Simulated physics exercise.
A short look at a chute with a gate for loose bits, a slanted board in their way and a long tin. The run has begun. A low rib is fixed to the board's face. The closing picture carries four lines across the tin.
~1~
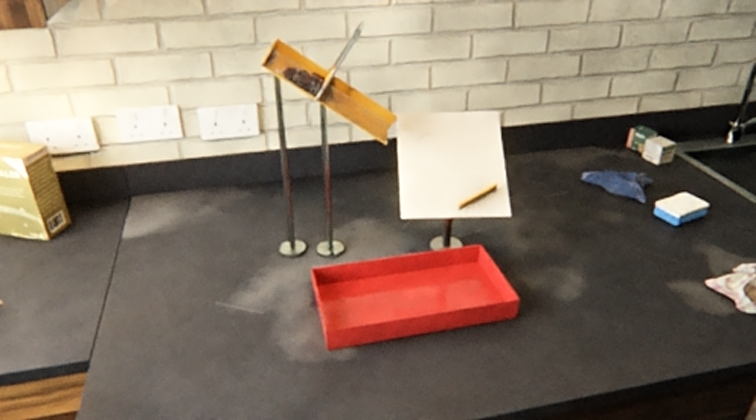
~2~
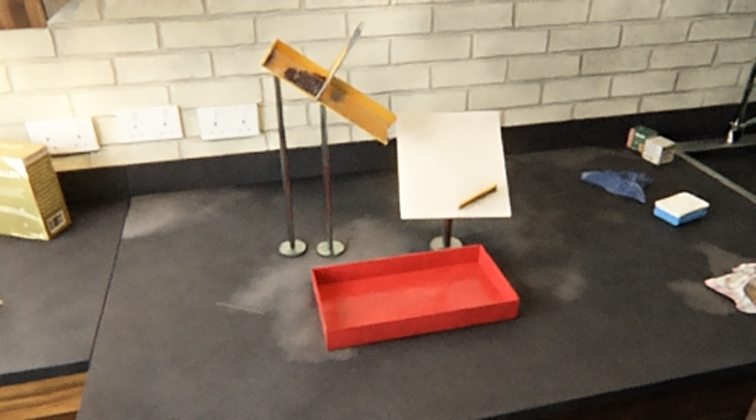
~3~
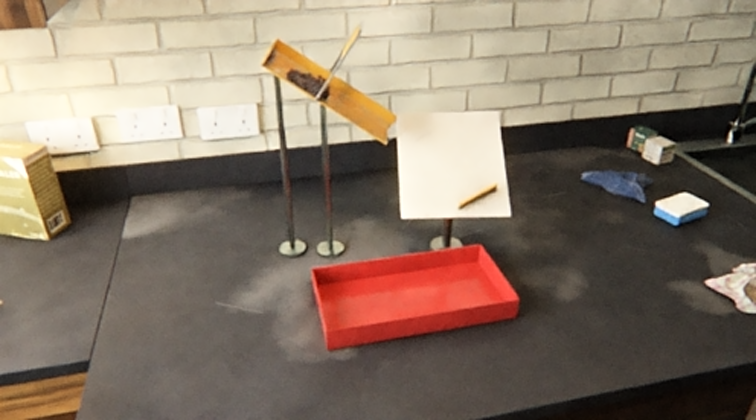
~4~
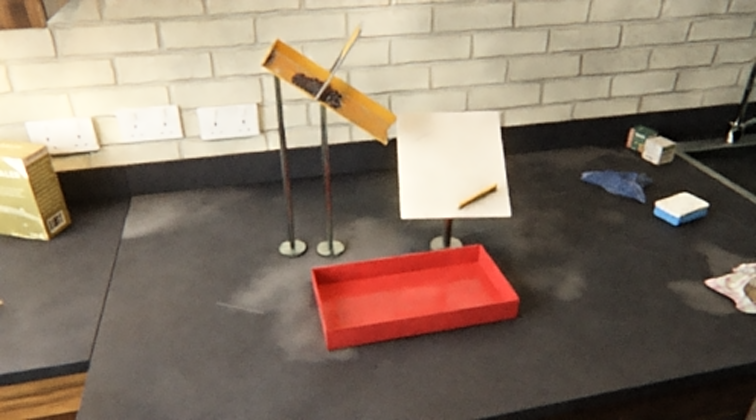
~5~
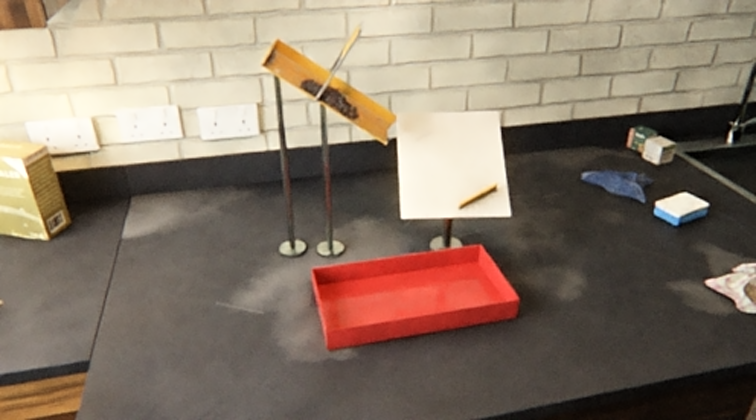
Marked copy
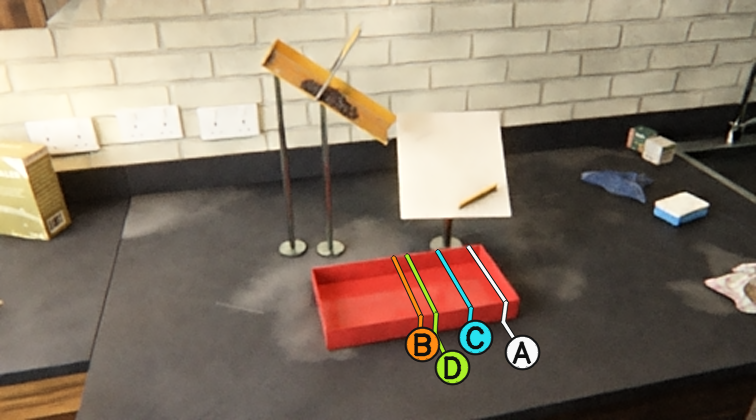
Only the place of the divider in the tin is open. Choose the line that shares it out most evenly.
Line C.
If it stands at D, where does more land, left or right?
Right.
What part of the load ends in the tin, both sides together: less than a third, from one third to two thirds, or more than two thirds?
About that: More than two thirds.
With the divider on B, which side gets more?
More lands on the right.
On the marked copy, line A crosses the front rim at (505, 301); line B crosses the front rim at (420, 315); line C crosses the front rim at (470, 307); line D crosses the front rim at (435, 313).
Choosing A, of what is caught, every piece on the left of the divider, not one piece on the right.
Choosing B, of what is caught, not one piece on the left of the divider, every piece on the right.
Choosing C, of what is caught, roughly two thirds on the left of the divider, roughly a third on the right.
Choosing D, of what is caught, not one piece on the left of the divider, every piece on the right.
